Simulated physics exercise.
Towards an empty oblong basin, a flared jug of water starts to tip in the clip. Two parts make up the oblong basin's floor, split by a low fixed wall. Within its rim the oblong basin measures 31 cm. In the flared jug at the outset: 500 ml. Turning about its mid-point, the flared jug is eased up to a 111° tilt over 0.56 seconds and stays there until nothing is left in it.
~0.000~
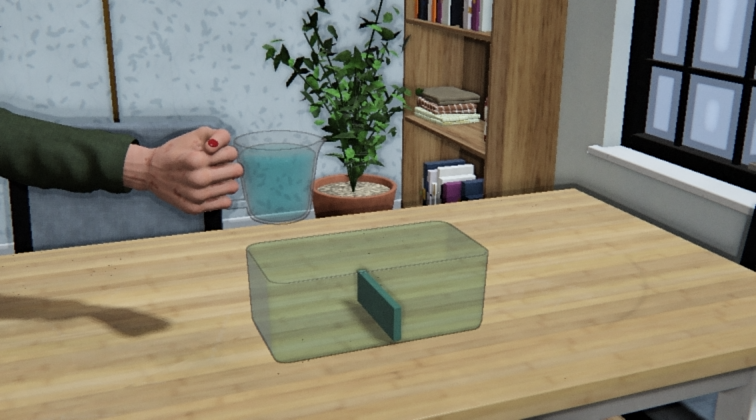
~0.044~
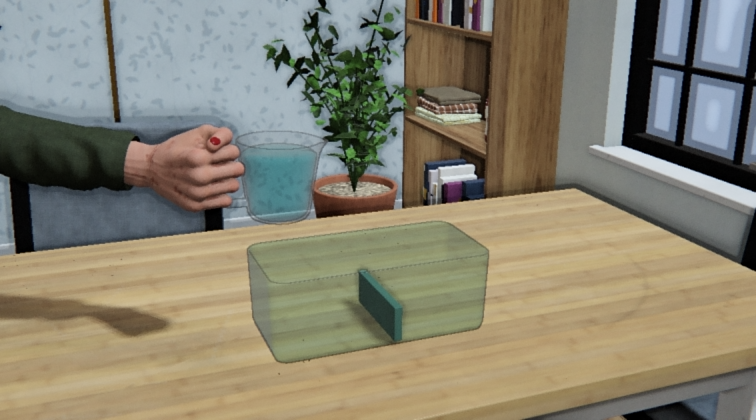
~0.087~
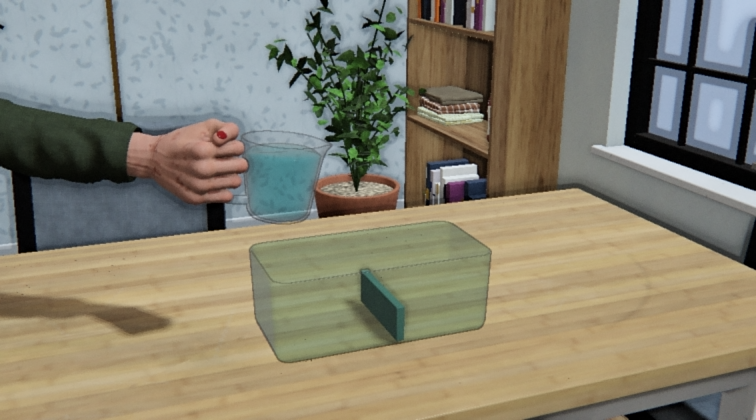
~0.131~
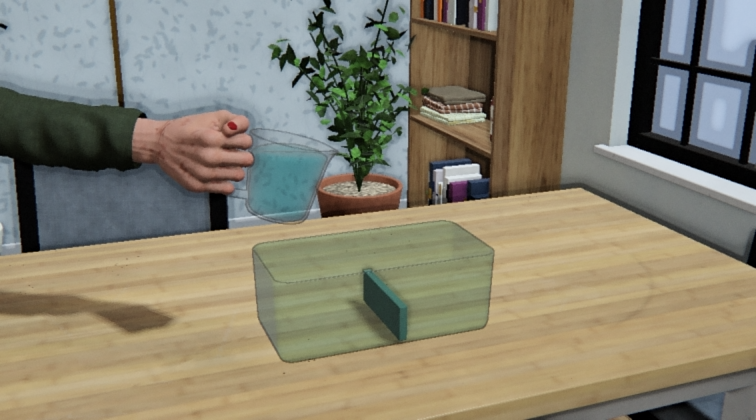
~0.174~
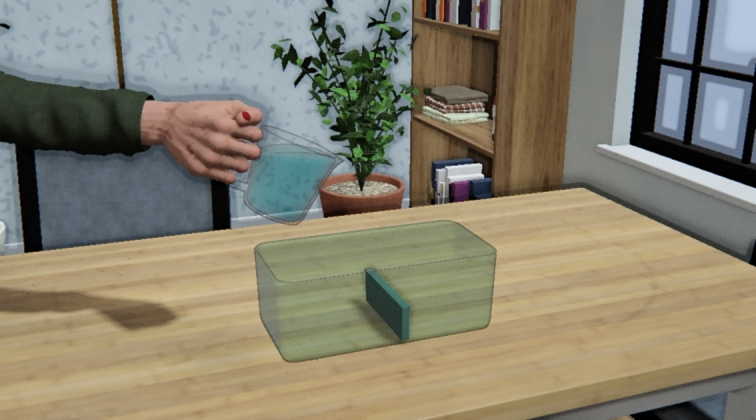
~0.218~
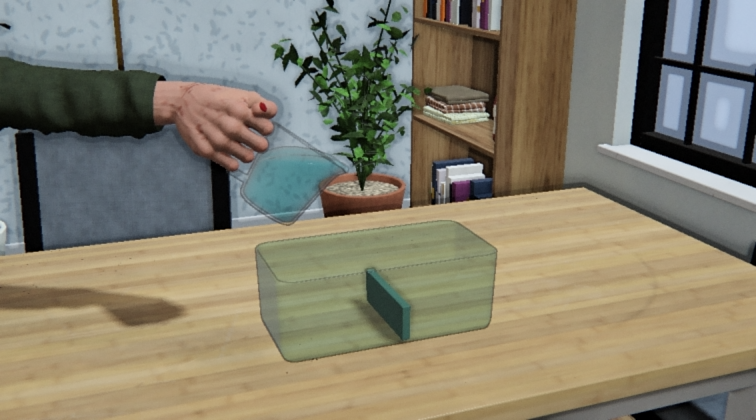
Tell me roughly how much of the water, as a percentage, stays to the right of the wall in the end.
Around 11 per cent stays on the right.
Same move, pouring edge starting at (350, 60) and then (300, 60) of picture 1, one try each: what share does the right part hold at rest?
Some 75 and 5 per cent, in that order.
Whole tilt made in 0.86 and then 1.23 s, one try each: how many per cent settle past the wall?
15 in a hundred, followed by 20 in a hundred.
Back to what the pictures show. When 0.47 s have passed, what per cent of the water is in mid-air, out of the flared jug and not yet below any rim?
Close to 26 per cent, I'd say.
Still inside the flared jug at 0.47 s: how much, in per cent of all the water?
Some 36 % of it is still there.
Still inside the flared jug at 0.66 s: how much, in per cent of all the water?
Close to 3 percent of the total.
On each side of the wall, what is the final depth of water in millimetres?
Left 18 mm, right 2 mm.
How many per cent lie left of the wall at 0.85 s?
The left part holds close to 86 per cent.
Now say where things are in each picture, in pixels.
It leans 0°; its right rim is at (325, 138); the water meets the walls at (238, 154) and (313, 148); the oblong basin's rim runs from (257, 265) to (467, 237); the wall's top is at (378, 289), in the first frame.
It leans 2°; its right rim is at (327, 139); the water meets the walls at (240, 154) and (315, 148), in the second frame.
It leans 6°; its right rim is at (332, 143); the water meets the walls at (244, 152) and (319, 150), in the third frame.
It leans 14°; its right rim is at (338, 150); the water meets the walls at (251, 151) and (326, 151), in the fourth frame.
It leans 24°; its right rim is at (344, 159); the water meets the walls at (256, 155) and (333, 153), in the fifth frame.
It leans 37°; its right rim is at (346, 171); the water meets the walls at (254, 164) and (336, 160); 2 per cent is over the edge, in the sixth frame.
Then, 0.47 s in, the tilt is 104° and 37 per cent is still to pour, 32 is left of the wall and 7 right of it.
Then, 0.66 s in, the tilt is 111° and 3 per cent is still to pour, 82 is left of the wall and 7 right of it.
Then, 0.85 s in, the tilt is 111° and 0 per cent is still to pour, 85 is left of the wall and 11 right of it.
Then, 1.06 s in, the tilt is 111° and 0 per cent is still to pour, 85 is left of the wall and 11 right of it.
Finally, 85 per cent lies left of the wall, 11 right of it and 4 outside.
